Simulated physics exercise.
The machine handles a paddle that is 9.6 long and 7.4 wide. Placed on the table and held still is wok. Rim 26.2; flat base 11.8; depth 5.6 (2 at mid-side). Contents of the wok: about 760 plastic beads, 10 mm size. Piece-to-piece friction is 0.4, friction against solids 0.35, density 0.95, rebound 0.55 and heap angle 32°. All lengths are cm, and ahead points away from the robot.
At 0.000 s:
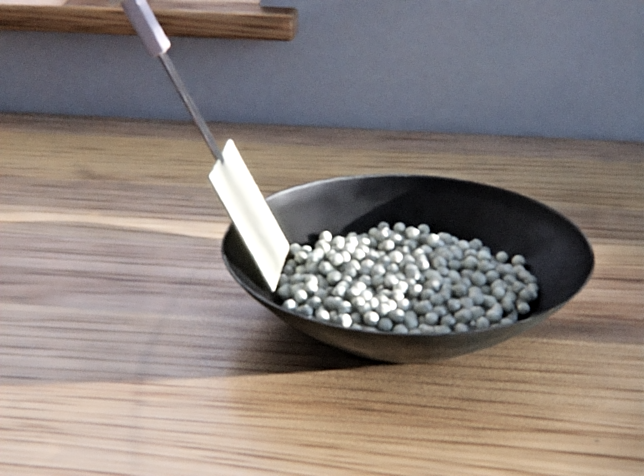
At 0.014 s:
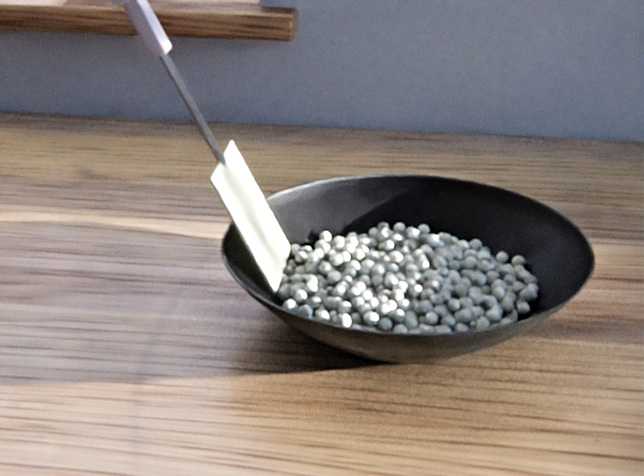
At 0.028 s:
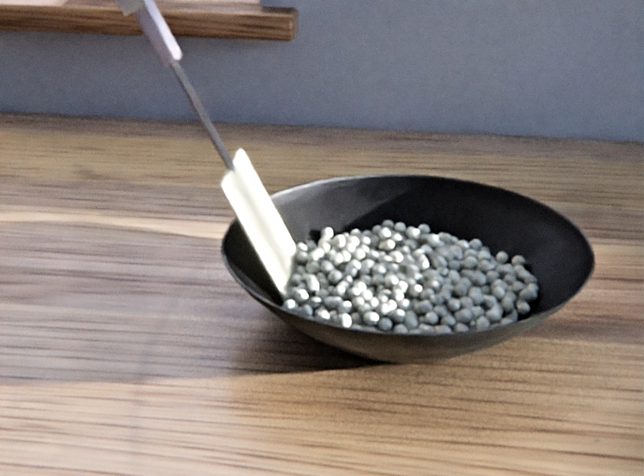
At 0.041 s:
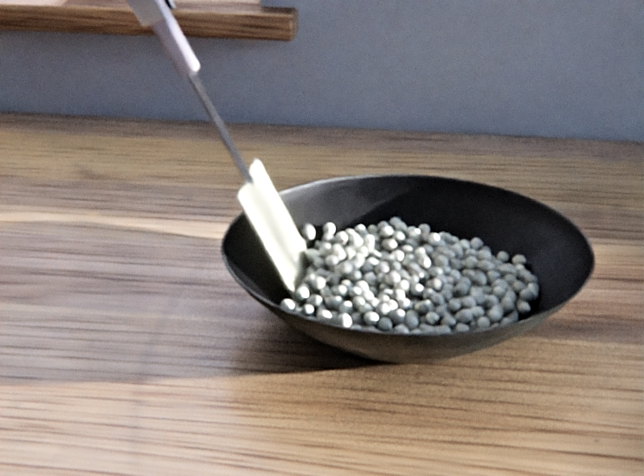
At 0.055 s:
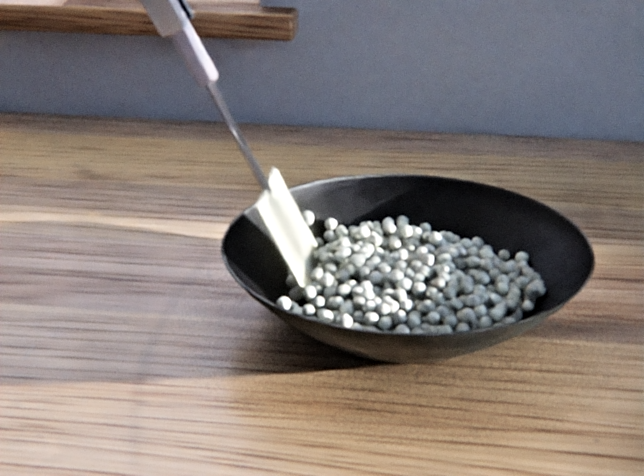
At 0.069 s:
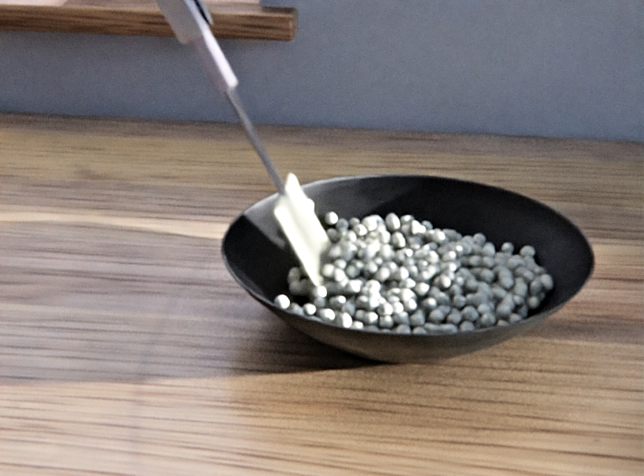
At first, a pale paddle on a thin rod rests at the left inside edge of a dark wok of grayish beads on a wooden table. The machine then moves the paddle a short way right and slightly down, pushing nearby beads rightward into a slightly higher heap while the wok stays still.
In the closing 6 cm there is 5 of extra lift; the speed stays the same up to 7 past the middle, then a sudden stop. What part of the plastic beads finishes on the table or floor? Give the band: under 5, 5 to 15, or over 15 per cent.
Over 15 per cent.
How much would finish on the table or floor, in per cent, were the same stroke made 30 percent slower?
Approx. 10 per cent.
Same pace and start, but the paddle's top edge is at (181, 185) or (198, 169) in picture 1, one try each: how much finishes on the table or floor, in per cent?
About 15 and 15 per cent.
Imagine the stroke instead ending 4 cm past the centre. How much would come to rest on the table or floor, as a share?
5 %, roughly.
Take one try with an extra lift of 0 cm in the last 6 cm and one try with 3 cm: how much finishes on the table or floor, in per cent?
Roughly 25 % and then 25 %.
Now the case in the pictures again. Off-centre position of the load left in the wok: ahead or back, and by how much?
It rests close to 3.0 centimetres ahead of centre.
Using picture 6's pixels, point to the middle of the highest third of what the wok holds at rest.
Somewhere near (499, 289) in the last picture.
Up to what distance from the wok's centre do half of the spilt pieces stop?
The answer is around 32 cm.
After 0.11 s, sloping 63°, highest piece 6 above the table; 762 in the wok.
After 0.15 s, sloping 63°, highest piece 9 above the table; 761 in the wok, 1 on the blade or in flight.
After 0.37 s, sloping 63°, highest piece 9 above the table; 583 in the wok, 122 on the table or floor, 57 on the blade or in flight.
After 1.42 s, sloping 63°, highest piece 5 above the table; 583 in the wok, 179 on the table or floor.
In the end, 583 in the wok, 179 on the table or floor. That is 23 % on the table or floor.
